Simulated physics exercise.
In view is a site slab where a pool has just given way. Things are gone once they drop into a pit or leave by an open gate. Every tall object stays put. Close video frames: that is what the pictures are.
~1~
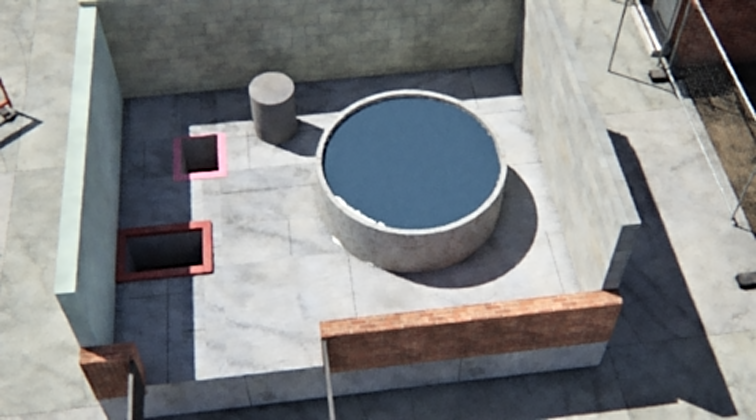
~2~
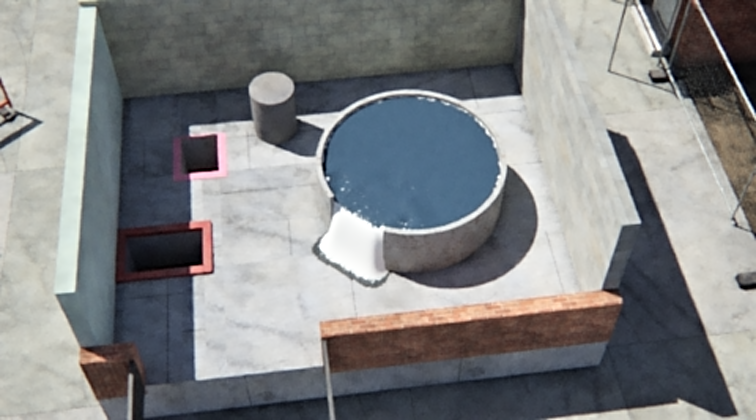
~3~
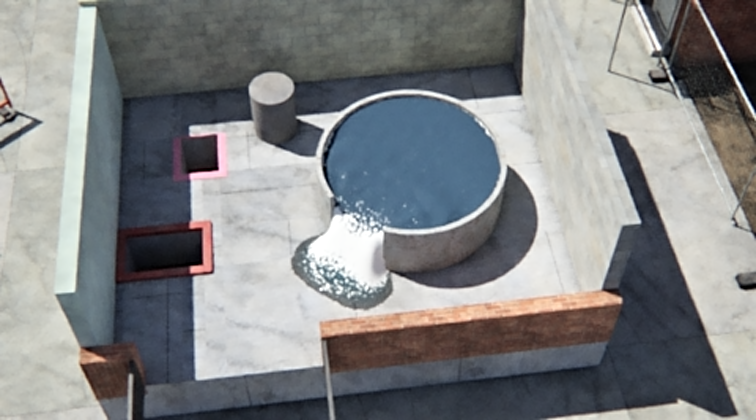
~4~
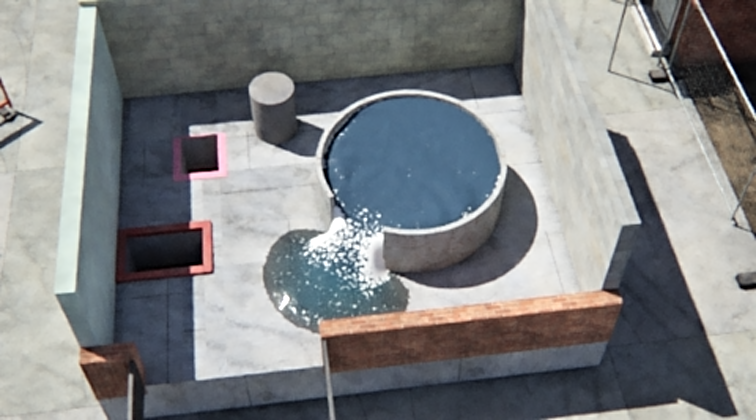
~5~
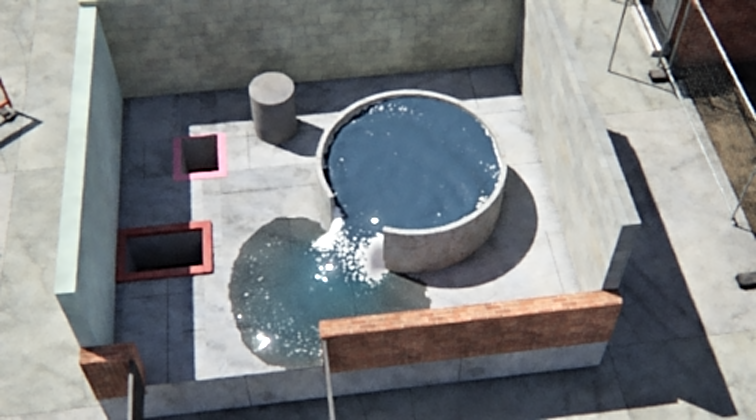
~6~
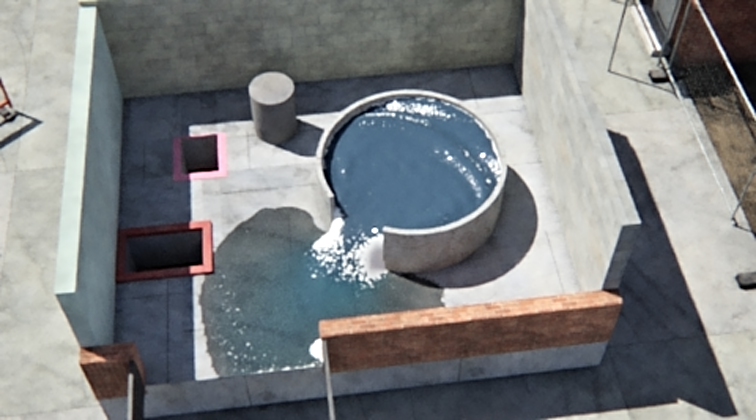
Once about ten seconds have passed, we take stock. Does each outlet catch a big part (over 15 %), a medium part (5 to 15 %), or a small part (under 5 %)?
Parts caught - gate: A big part; red pit: A medium part; pink pit: A small part.
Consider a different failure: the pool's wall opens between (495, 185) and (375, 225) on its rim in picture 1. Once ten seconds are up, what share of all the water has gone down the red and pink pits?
Per cent: Red 15, pink 4.
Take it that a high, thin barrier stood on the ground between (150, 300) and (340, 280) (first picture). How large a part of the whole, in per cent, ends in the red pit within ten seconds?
The red pit takes 20 parts in a hundred.
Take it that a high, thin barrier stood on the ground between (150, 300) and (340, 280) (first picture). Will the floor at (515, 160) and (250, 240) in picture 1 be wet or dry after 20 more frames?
Going by the list, I'd say reached by the flood, then reached by the flood.
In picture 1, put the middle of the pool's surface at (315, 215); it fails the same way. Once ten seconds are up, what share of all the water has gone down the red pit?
Share in the red pit - 12 in a hundred.
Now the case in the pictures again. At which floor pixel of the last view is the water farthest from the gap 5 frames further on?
Around (113, 373).
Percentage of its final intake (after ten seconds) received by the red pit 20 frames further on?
Around 35 in a hundred.
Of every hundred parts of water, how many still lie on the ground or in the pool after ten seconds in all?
Result: Close to 40 %.
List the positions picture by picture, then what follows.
In the first frame, still water in the round tank at (411, 161).
In the second frame, the front is at (380, 281), out from the gap at (356, 241).
In the third frame, the front is at (367, 304), out from the gap at (356, 242).
In the fourth frame, the front is at (287, 312), out from the gap at (356, 243).
In the fifth frame, the front is at a hidden place, out from the gap at (356, 243).
In the sixth frame, water pours out at (356, 242) and has run to a hidden place.
A moment on, water covers 30 % of the floor; the gate 5 %, the red pit 0 %, the pink pit 0 %.
Next, water covers 40 % of the floor; the gate 13 %, the red pit 1 %, the pink pit 0 %.
Then, water covers 45 % of the floor; the gate 24 %, the red pit 3 %, the pink pit 0 %.
Later, water covers 55 % of the floor; the gate 38 %, the red pit 6 %, the pink pit 0 %.
In the end, water covers 70 % of the floor; the gate 52 %, the red pit 8 %, the pink pit 0 %.
